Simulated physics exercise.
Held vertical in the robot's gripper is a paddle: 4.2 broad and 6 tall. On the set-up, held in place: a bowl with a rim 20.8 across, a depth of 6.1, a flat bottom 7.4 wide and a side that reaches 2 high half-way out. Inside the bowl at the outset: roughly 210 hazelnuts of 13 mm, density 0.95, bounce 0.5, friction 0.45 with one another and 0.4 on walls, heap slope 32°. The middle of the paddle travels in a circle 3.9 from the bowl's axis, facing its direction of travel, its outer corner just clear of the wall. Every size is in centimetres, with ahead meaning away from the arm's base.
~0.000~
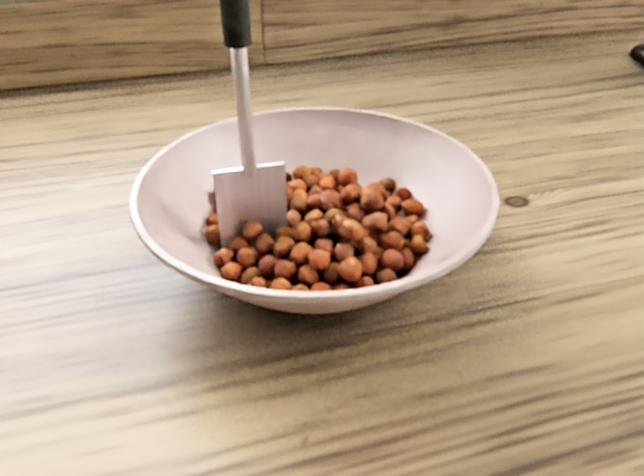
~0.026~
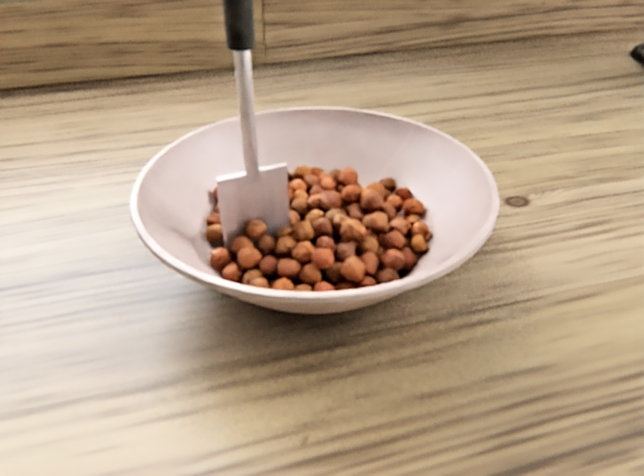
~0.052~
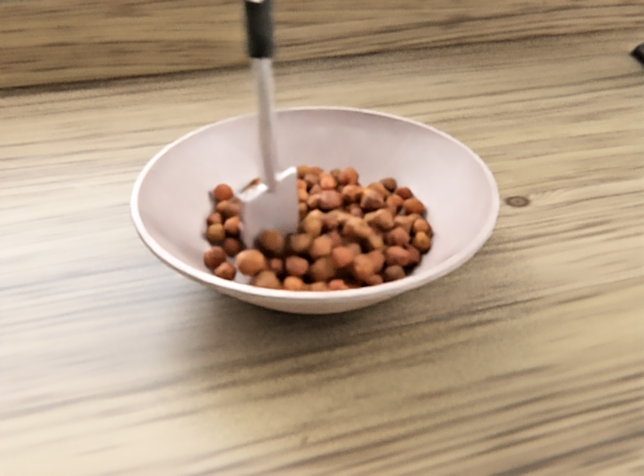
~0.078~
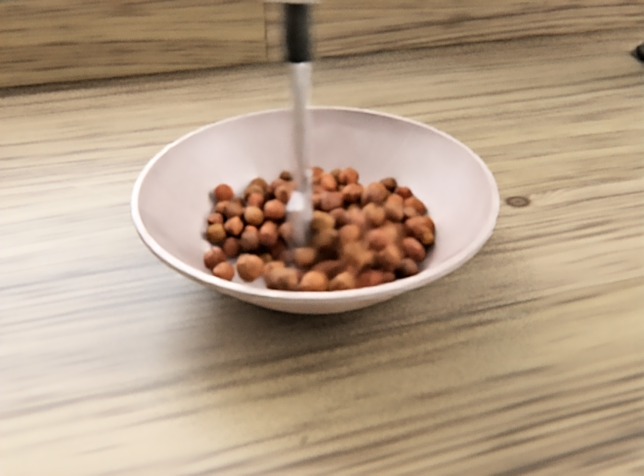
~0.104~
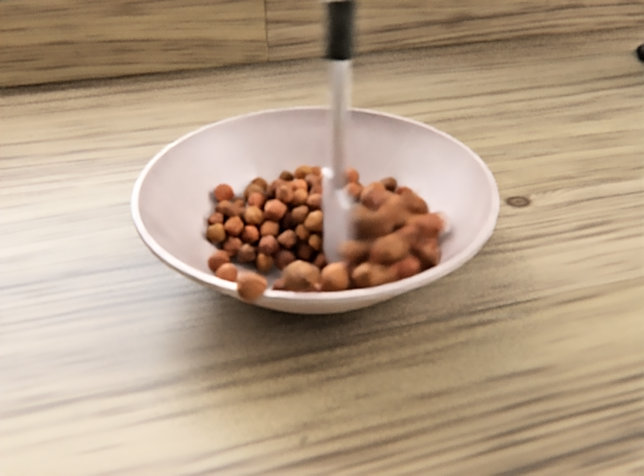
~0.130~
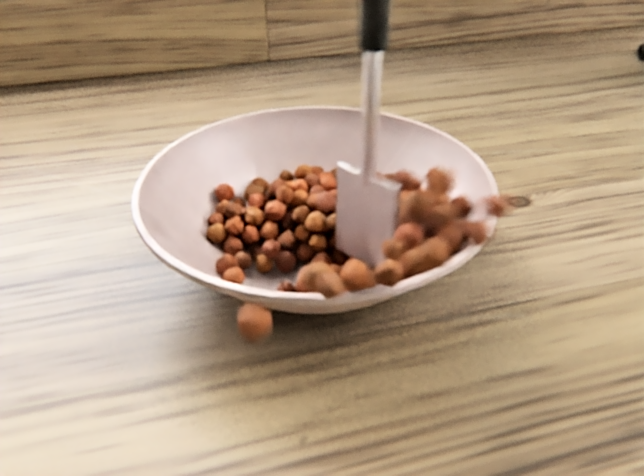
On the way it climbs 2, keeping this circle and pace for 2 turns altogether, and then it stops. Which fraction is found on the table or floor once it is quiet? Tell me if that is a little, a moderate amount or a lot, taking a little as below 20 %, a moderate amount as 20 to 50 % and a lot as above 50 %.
A moderate amount, from 20 to 50 %.
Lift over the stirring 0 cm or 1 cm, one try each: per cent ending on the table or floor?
Roughly 40 percent, then roughly 35 percent.
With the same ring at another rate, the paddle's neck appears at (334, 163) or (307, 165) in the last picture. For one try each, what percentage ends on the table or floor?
About 10 % for one try and about 0 % for the other, in order.
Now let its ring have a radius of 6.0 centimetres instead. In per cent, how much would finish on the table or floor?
It would be near 5 per cent.
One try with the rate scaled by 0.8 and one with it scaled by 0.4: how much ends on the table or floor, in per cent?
Around 15 percent for the first try and 0 percent for the second.
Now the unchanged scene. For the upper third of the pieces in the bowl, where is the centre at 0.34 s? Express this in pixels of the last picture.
Somewhere around (204, 161) in the last view.
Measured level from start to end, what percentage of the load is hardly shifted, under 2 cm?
Roughly 5 percent of the load.
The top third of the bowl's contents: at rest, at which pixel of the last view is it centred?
Centre, approx.: (303, 232).
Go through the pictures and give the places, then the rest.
In the first picture, paddle neck at (247, 144), 0° round; upper third of the load around (324, 218), from x 215 to 420, top at y 175; 214 in the bowl.
In the second picture, paddle neck at (250, 147), 10° round; upper third of the load around (324, 221), from x 215 to 420, top at y 175.
In the third picture, paddle neck at (268, 158), 36° round; upper third of the load around (328, 225), from x 215 to 420, top at y 175.
In the fourth picture, paddle neck at (301, 164), 65° round; upper third of the load around (337, 235), from x 215 to 425, top at y 175.
In the fifth picture, paddle neck at (339, 161), 94° round; upper third of the load around (370, 228), from x 215 to 435, top at y 175; 212 in the bowl, 2 in flight or on the tool.
In the sixth picture, paddle neck at (369, 150), 123° round; upper third of the load around (410, 219), from x 215 to 495, top at y 175; 209 in the bowl, 5 in flight or on the tool.
By 0.34 s, 353° round, highest piece 9 above the table; 164 in the bowl, 29 on the table or floor, 21 in flight or on the tool.
By 0.54 s, 223° round, highest piece 8 above the table; 143 in the bowl, 68 on the table or floor, 3 in flight or on the tool.
By 0.85 s, 0° round, highest piece 5 above the table; 140 in the bowl, 74 on the table or floor.
By 1.55 s, 0° round, highest piece 4 above the table; 140 in the bowl, 74 on the table or floor.
Final count, 140 in the bowl, 74 on the table or floor. That is 35 % on the table or floor.
